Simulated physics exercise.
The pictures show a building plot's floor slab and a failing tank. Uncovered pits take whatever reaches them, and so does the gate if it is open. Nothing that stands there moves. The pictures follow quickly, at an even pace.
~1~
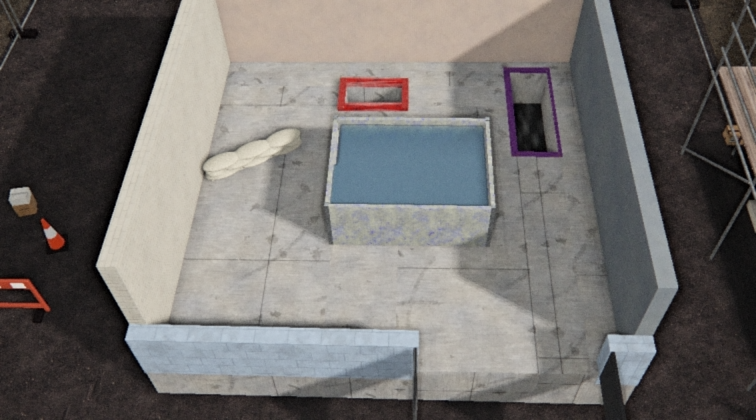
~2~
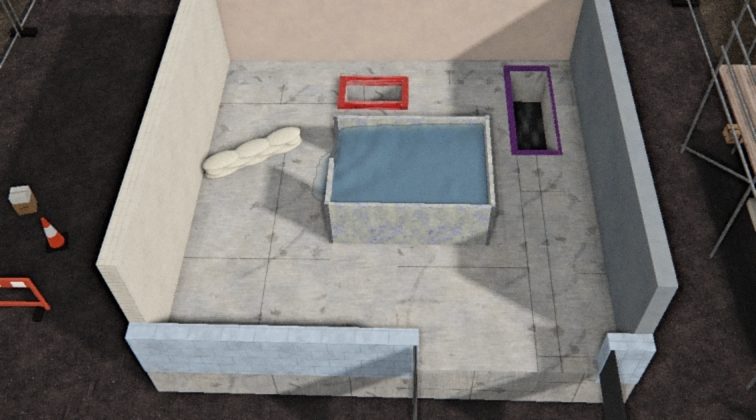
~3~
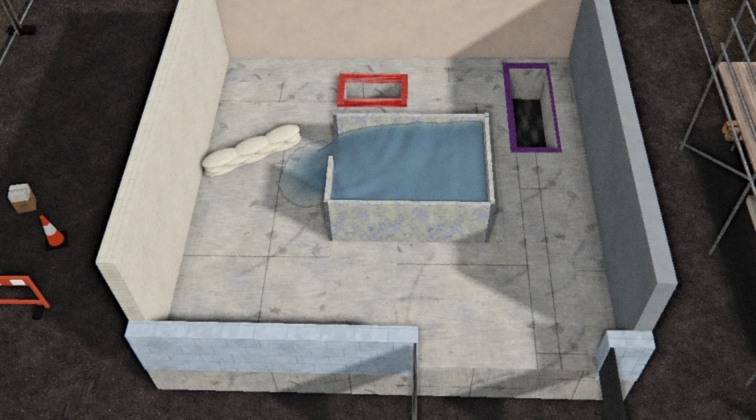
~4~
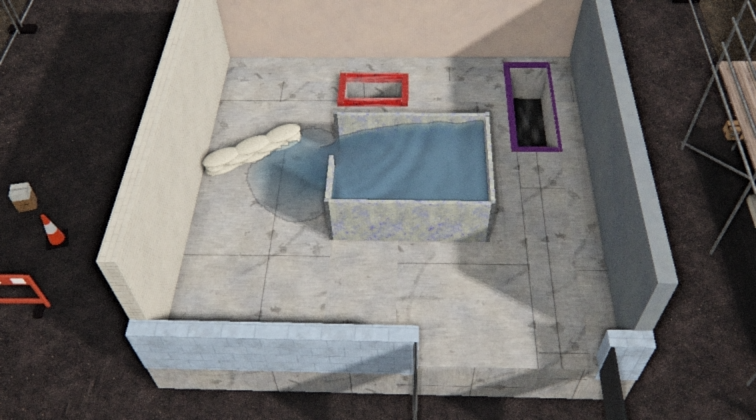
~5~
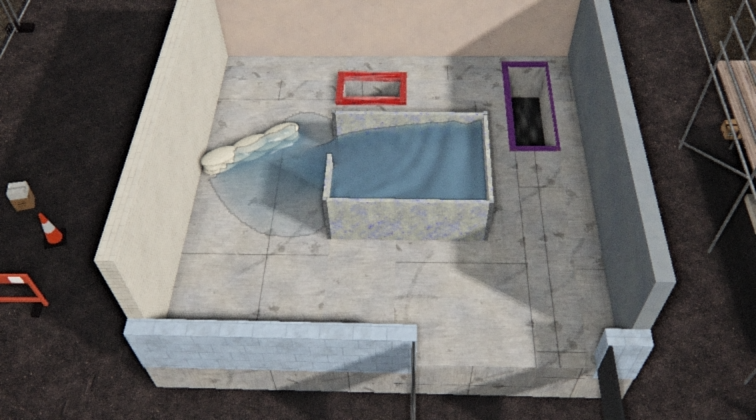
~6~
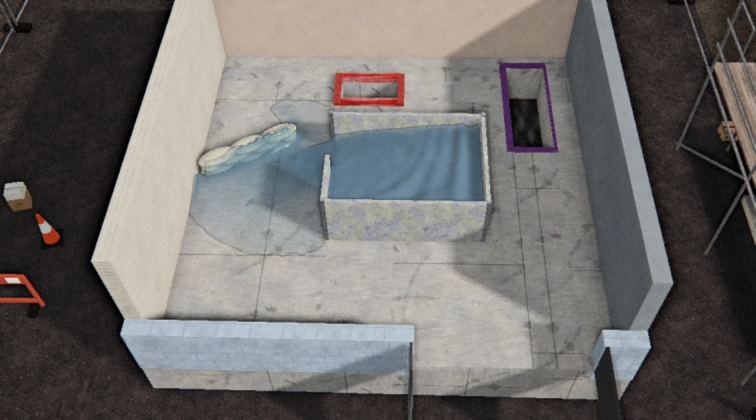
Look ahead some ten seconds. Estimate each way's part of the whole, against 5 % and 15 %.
In the end: The gate takes between 5 and 15 %; the purple pit takes between 5 and 15 %; the red pit takes less than 5 %.
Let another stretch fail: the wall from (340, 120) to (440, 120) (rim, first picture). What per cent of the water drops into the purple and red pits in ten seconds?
Parts in a hundred: Purple 20, red 35.
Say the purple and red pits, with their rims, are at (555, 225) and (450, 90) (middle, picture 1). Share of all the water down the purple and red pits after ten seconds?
In per cent: Purple 20, red 0.
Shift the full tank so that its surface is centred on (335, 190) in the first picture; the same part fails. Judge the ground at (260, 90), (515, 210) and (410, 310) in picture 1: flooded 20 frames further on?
In that order: Wet, free of water, awash.
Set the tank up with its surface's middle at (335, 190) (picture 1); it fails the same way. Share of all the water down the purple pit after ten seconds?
Per cent: Purple 15.
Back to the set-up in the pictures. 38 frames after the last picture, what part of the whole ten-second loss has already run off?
Near 15 in a hundred.
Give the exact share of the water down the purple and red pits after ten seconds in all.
About 10 and 0 per cent.
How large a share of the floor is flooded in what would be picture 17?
Some 35 per cent.
A moment on, water covers 25 % of the floor; the gate 0 %, the purple pit 0 %, the red pit 0 %.
Next, water covers 35 % of the floor; the gate 0 %, the purple pit 0 %, the red pit 0 %.
Then, water covers 55 % of the floor; the gate 0 %, the purple pit 0 %, the red pit 0 %.
Later, water covers 85 % of the floor; the gate 2 %, the purple pit 1 %, the red pit 0 %.
In the end, water covers 95 % of the floor; the gate 10 %, the purple pit 10 %, the red pit 0 %.
